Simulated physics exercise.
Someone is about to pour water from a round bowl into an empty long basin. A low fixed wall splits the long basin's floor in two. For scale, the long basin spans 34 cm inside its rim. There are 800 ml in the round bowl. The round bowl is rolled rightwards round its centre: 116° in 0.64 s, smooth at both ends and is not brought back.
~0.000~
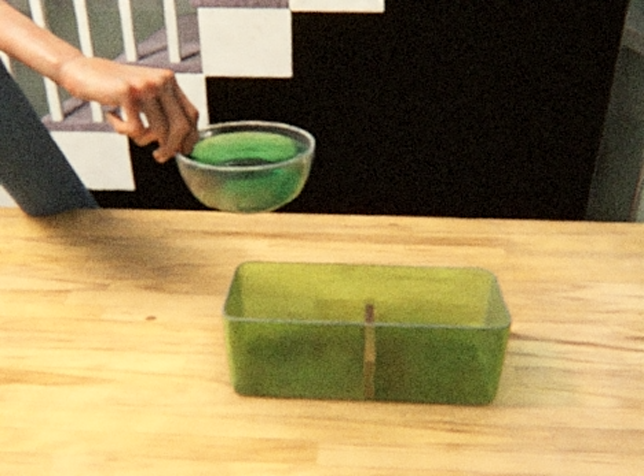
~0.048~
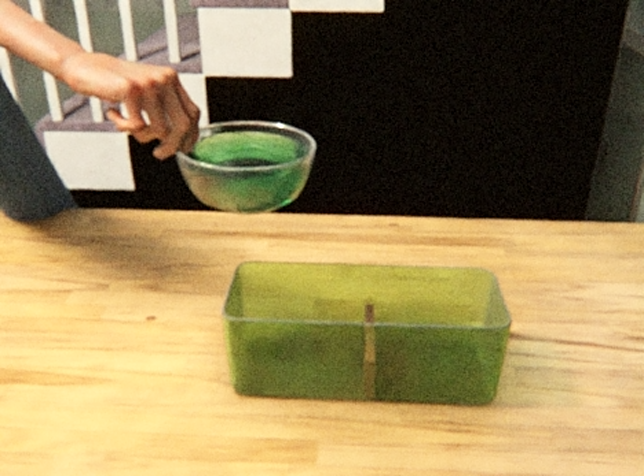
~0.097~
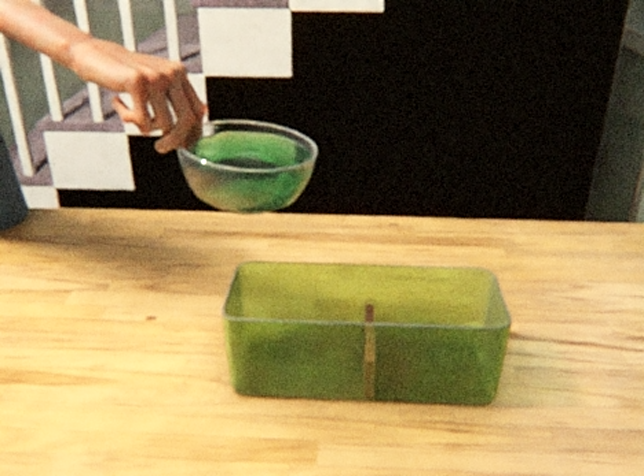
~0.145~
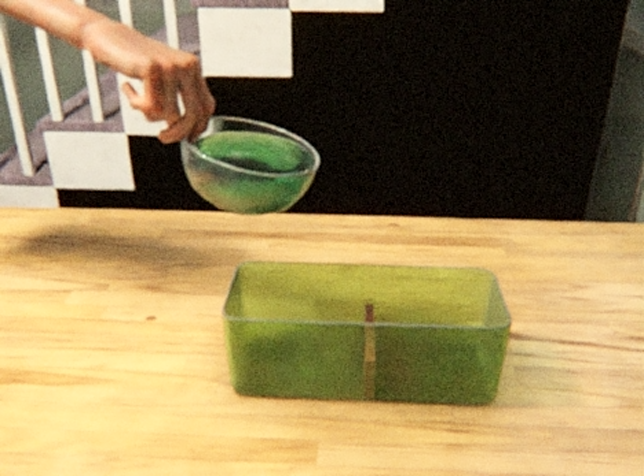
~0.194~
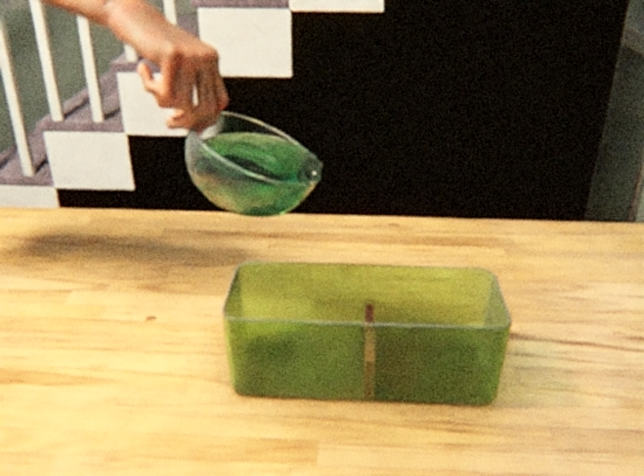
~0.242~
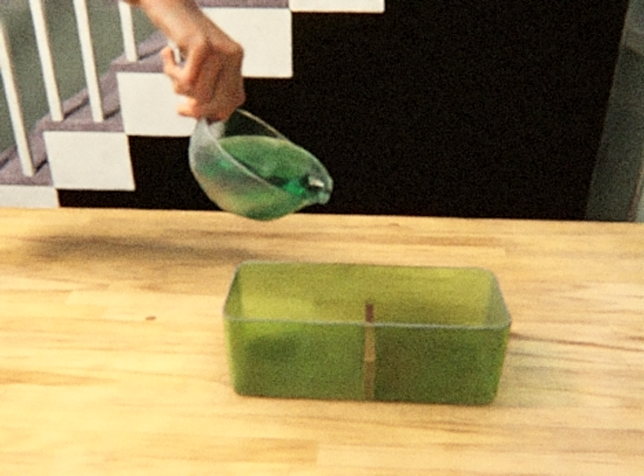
A hand at the upper left holds a clear round bowl of green liquid above a pale wooden table, seen from the front and slightly above. A see-through yellow-green long basin sits below, before a black wall with white squares and white stair railings. As a blue shape slips out at left, the hand tips the bowl smoothly rightwards, liquid reaching its lower lip, while the camera stays still.
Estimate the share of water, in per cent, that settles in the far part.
About 28 per cent.
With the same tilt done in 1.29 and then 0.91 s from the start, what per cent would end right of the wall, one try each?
In turn about 50 and 40 per cent.
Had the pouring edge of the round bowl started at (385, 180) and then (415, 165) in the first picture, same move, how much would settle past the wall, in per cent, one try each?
In turn about 80 and 80 per cent.
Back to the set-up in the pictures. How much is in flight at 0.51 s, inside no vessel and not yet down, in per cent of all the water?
Near 40 in a hundred.
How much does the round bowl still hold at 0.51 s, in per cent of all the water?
About 6 per cent.
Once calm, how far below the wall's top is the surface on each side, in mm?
Left about 36 mm, right about 48 mm.
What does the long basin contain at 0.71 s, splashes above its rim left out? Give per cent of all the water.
Some 92 per cent.
Then, 0.51 s in, the tilt is 105° and 6 per cent is still to pour, 30 is left of the wall and 24 right of it.
Then, 0.71 s in, the tilt is 116° and 0 per cent is still to pour, 64 is left of the wall and 28 right of it.
Then, 0.92 s in, the tilt is 116° and 0 per cent is still to pour, 63 is left of the wall and 28 right of it.
Then, 1.14 s in, the tilt is 116° and 0 per cent is still to pour, 63 is left of the wall and 29 right of it.
Finally, 63 per cent lies left of the wall, 28 right of it and 9 outside.
